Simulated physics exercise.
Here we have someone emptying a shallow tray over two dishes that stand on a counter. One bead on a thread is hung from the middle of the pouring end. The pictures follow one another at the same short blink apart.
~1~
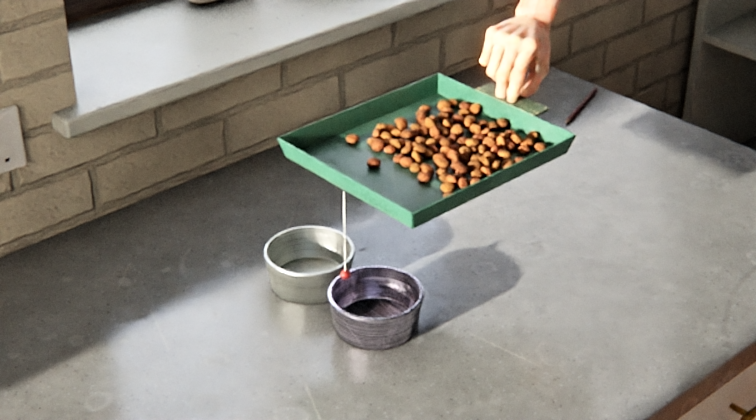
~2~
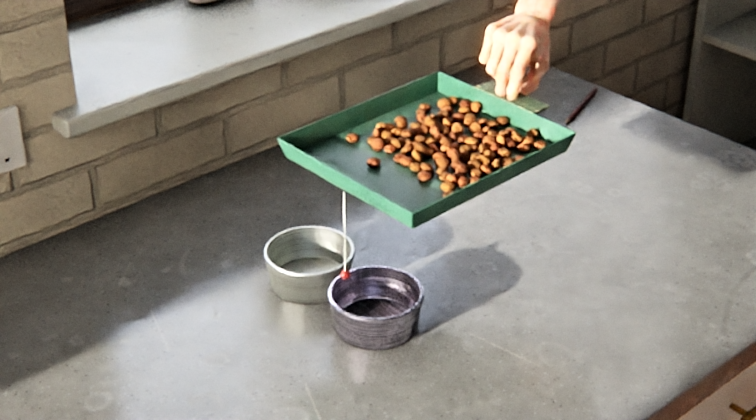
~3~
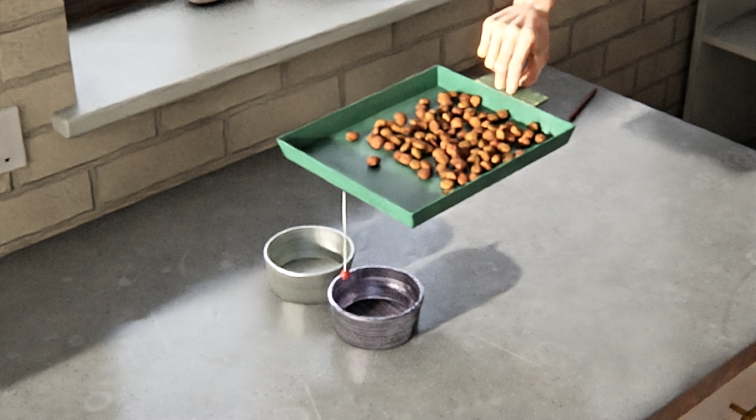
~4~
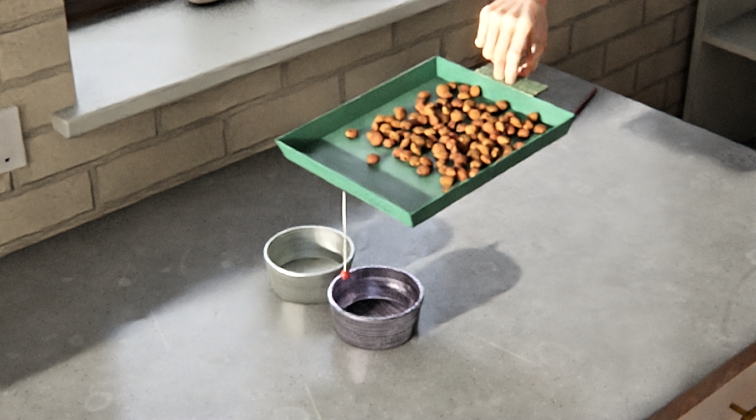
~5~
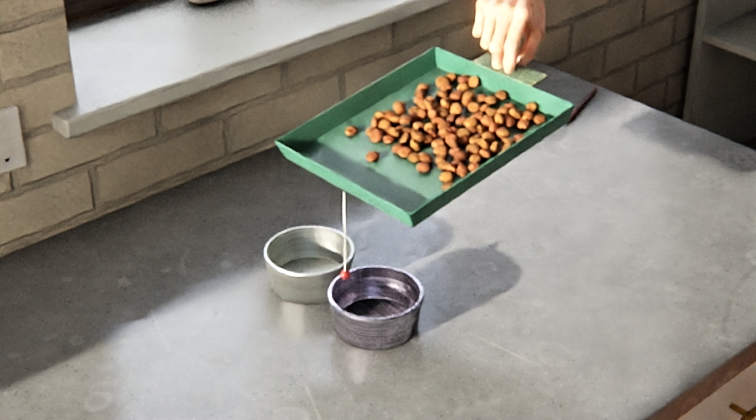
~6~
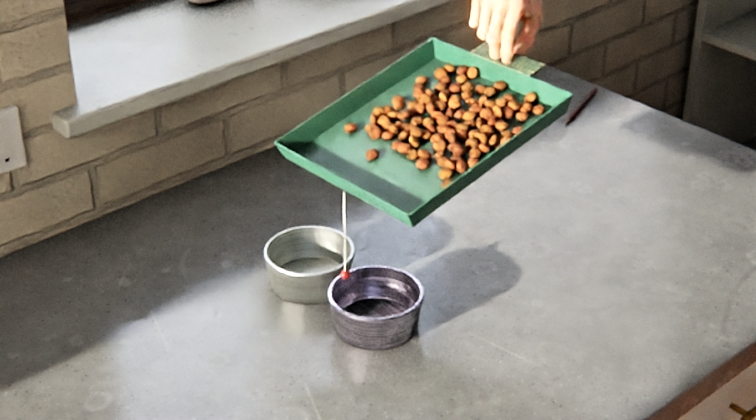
The clip opens on a hand holding a green tray of brown kibble level above two round metal dishes on a grey counter, a red bead hanging on a thread from its near end. After a brief stillness, the hand gradually raises the far end, tilting the tray slightly while the kibble stays bunched.
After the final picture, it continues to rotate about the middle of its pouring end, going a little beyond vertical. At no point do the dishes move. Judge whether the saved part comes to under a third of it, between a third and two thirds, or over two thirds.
The saved part comes to under a third of it.
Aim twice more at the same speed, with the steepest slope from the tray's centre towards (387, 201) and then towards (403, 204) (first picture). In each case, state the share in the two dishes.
Case one near 0 %; case two near 10 %.
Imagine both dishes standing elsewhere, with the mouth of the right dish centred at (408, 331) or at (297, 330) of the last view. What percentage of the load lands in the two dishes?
Roughly 20% the first time and 50% the second time.
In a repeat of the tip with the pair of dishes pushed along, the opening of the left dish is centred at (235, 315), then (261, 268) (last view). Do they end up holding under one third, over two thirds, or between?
Taking the tries in order: Under a third and beyond two thirds.
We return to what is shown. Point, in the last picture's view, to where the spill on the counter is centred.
I'd say near (274, 341), give or take.
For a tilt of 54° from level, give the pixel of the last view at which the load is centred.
I'd put the middle of the pieces at roughly (345, 163).
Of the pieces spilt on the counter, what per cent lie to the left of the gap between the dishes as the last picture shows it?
Estimate: Roughly 90 %.
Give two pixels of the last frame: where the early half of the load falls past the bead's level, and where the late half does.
Initially about (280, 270); subsequently about (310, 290).
Soon after the last picture, tray tipped steeply; nearly all on the tray; a stray few in the air.
A little later, tray tipped right over; most on the tray; a small part outside both; a small part in the air.
Later still, tray tipped past a quarter turn; a stray few in the left dish; nearly all outside both.
At rest, tray tipped past a quarter turn; none in the right dish; a stray few in the left dish; nearly all outside both.
